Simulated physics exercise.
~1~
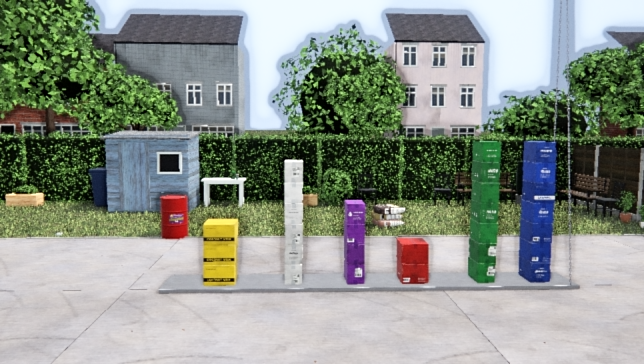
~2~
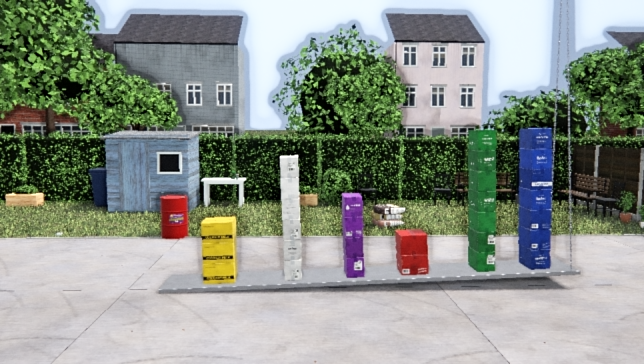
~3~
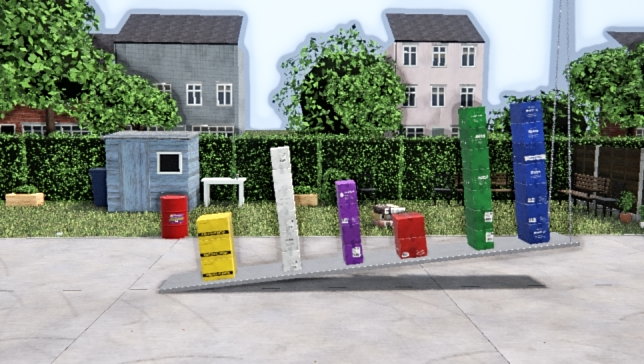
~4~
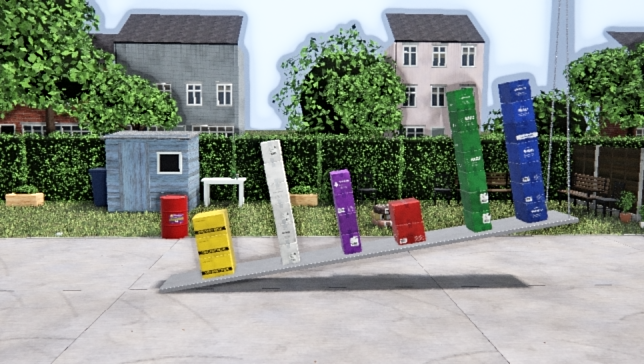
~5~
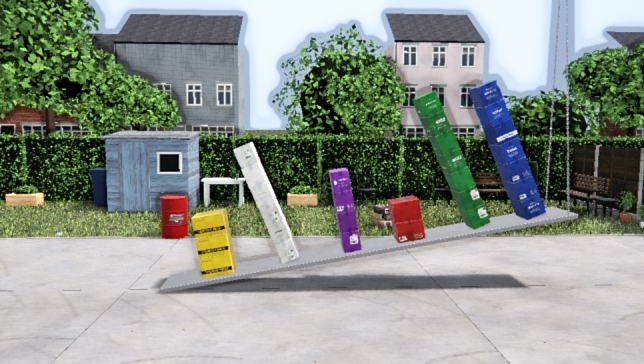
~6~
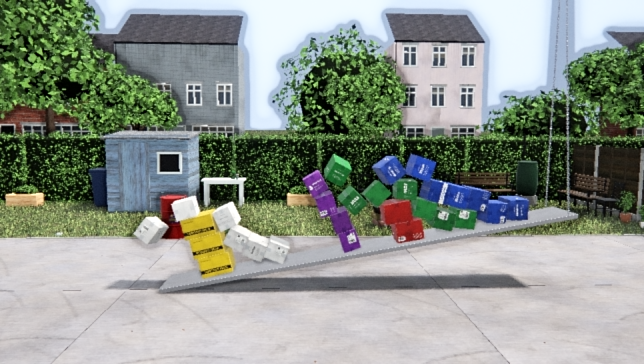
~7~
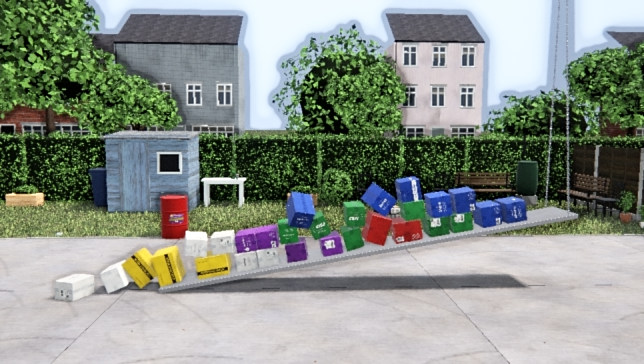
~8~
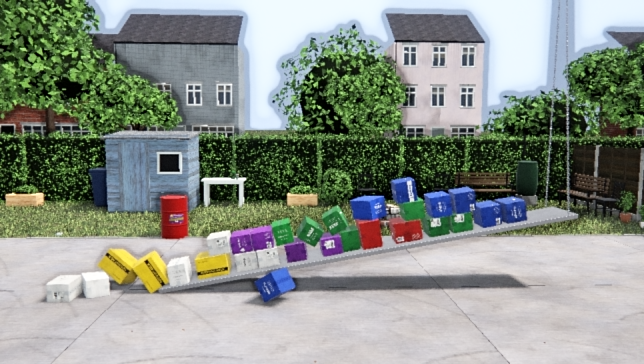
A long flat rack holding six coloured piles of cartons rose at its right end until the tall blue, green and white piles leaned left and toppled, knocking the others down and leaving cartons strewn along the slope and on the ground.
